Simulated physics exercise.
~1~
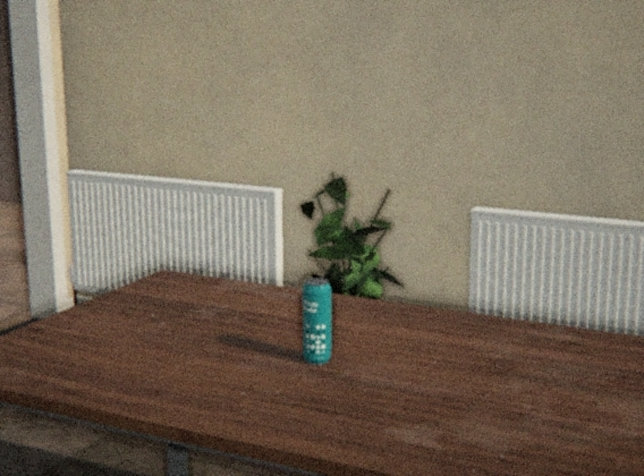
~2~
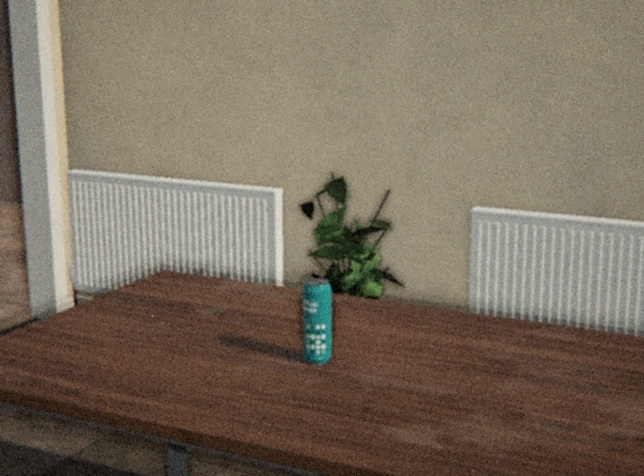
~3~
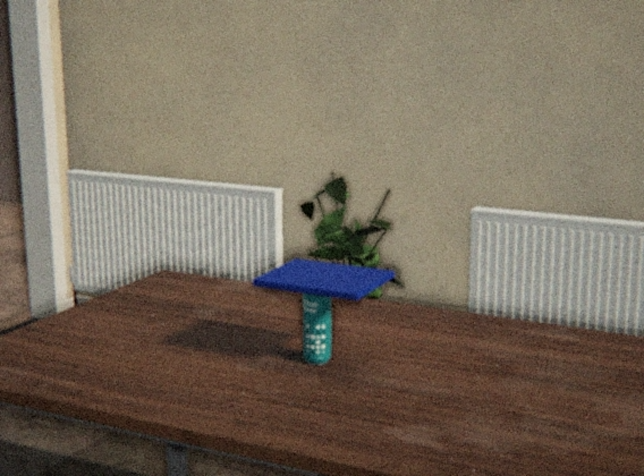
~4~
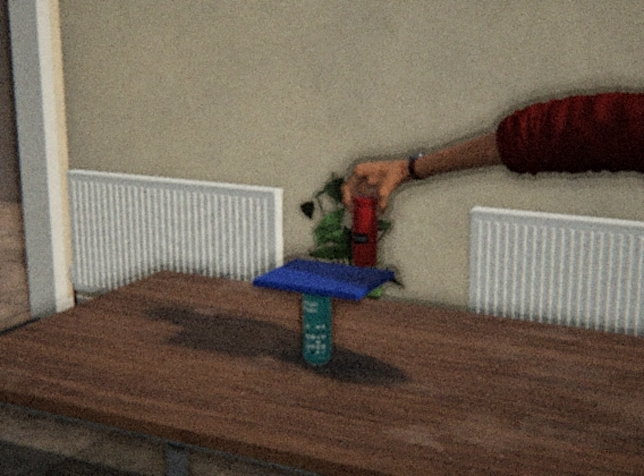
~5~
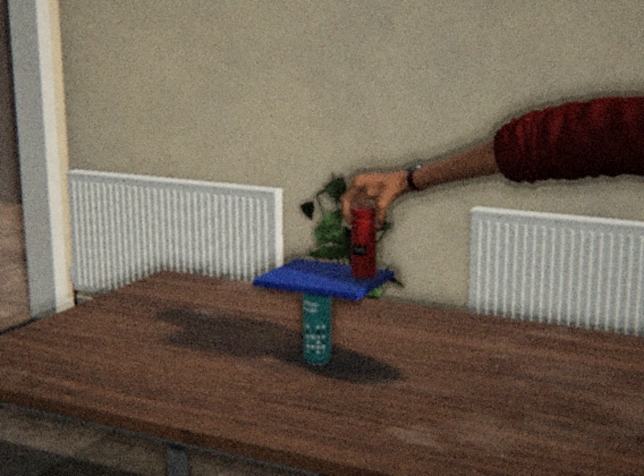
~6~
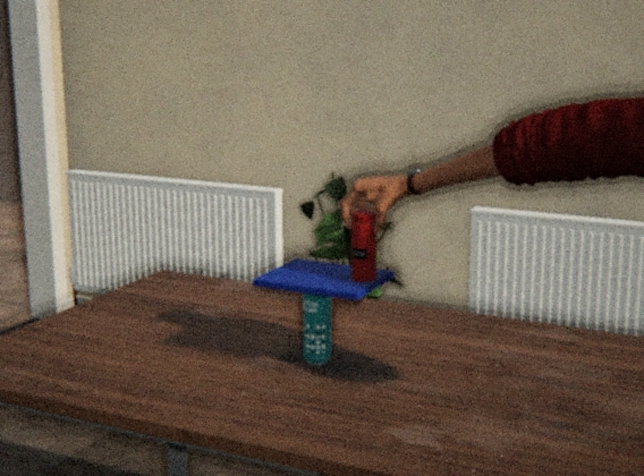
A hand lowers a red shaker onto a blue lid resting on a teal can.
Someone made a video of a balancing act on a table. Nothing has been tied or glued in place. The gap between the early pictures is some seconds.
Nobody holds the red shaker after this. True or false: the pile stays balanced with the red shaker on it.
False.
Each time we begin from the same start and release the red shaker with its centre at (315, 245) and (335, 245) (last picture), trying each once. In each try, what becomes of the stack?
The stack remains upright with the first try and topples over with the second.
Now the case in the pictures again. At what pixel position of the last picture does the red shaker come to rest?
Roughly pixel (404, 361) in the last picture.
Then, 0.40 s on from there, blue lid and red shaker now fallen.
Then, 0.50 s on from there, things are still on the move.
In the end, fallen, blue lid and red shaker; turquoise can unmoved. At the end, from the last picture's camera, red shaker near (405, 361). The stack gives way.
